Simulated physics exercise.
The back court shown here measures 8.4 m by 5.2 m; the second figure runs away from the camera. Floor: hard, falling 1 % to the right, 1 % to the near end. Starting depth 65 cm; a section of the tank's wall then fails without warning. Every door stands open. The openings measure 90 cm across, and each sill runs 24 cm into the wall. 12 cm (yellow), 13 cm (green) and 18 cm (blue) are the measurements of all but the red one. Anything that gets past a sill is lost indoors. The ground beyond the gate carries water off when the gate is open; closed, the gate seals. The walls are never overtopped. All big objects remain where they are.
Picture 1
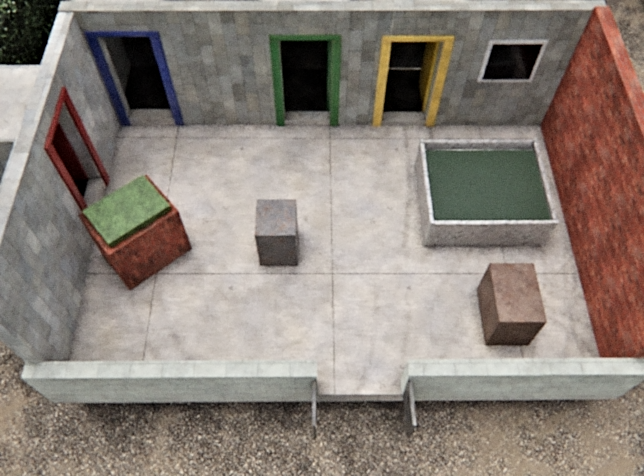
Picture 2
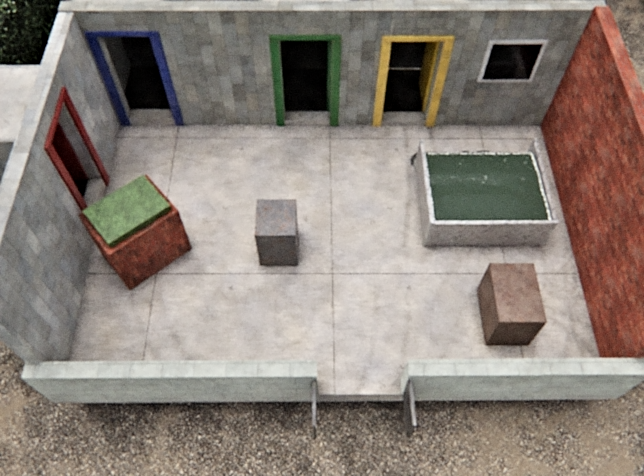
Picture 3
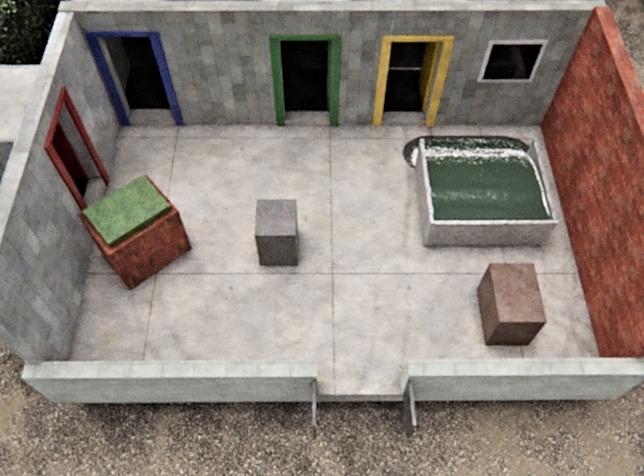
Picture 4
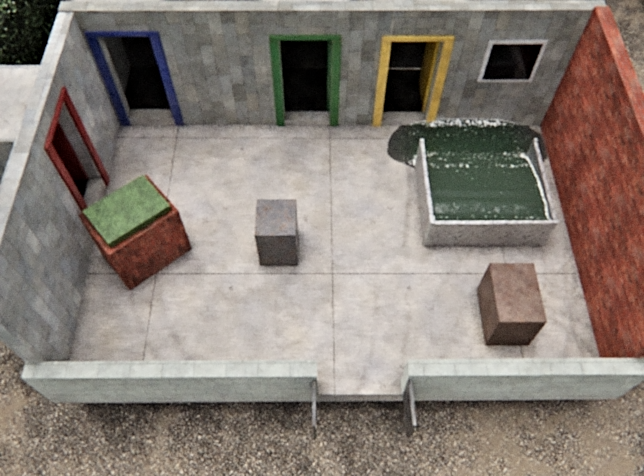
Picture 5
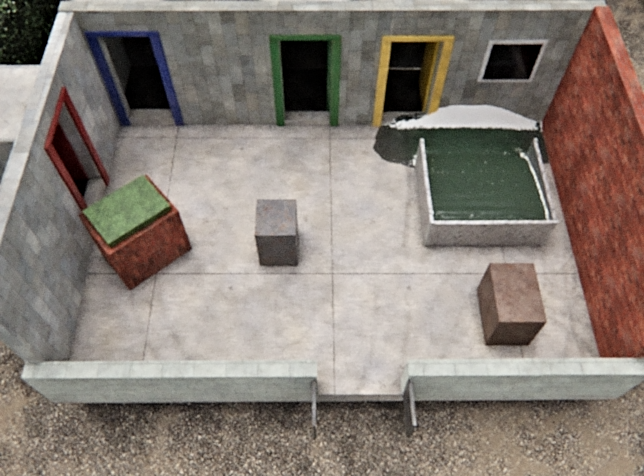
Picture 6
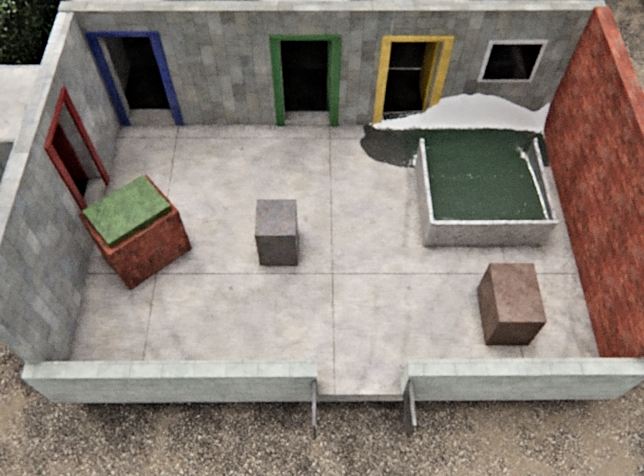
The video shows a walled court with coloured doorways, blocks and a tank of dark green water; water emerges from the tank's far side, spreads along the back wall and leftward across the floor, and reaches the yellow door.
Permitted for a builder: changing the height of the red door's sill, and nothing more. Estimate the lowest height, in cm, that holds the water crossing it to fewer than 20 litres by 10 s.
My estimate is 6.5 cm.
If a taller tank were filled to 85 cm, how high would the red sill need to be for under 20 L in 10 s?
It would take a step of about 10.5 cm.
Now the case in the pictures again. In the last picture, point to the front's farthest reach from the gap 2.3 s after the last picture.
In the last picture, around (147, 130).
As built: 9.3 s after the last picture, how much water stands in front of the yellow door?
About 4.5 cm.
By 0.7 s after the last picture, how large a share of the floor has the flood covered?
About 10 per cent.
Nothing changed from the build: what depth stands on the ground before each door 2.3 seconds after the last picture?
Depths in cm - yellow: 17, green: 6, blue: 2, red: 0.
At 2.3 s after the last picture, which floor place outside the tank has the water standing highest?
Near pixel (598, 378).
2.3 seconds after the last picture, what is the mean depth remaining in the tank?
Some 21 cm.
Then, 0.7 s after the last picture water covers 10 % of the floor, deepest (57 cm) near (536, 131); it has not reached the red door.
Then, 2.3 s after the last picture water covers 40 % of the floor, deepest (37 cm) near (598, 378); it has not reached the red door.
Then, 9.3 s after the last picture water covers 95 % of the floor, deepest (12 cm) near (561, 314); 4 cm at the red door, 0 litres in over its 26 cm sill.
At the red door as built, the water peaked near 12 cm, 3.3 s after the last picture.
Run again over the same 10 s with other heights there, 28 litres in over 6 cm, 10 litres over 8 cm. The limit of 20 litres is kept from about 6.5 cm up.
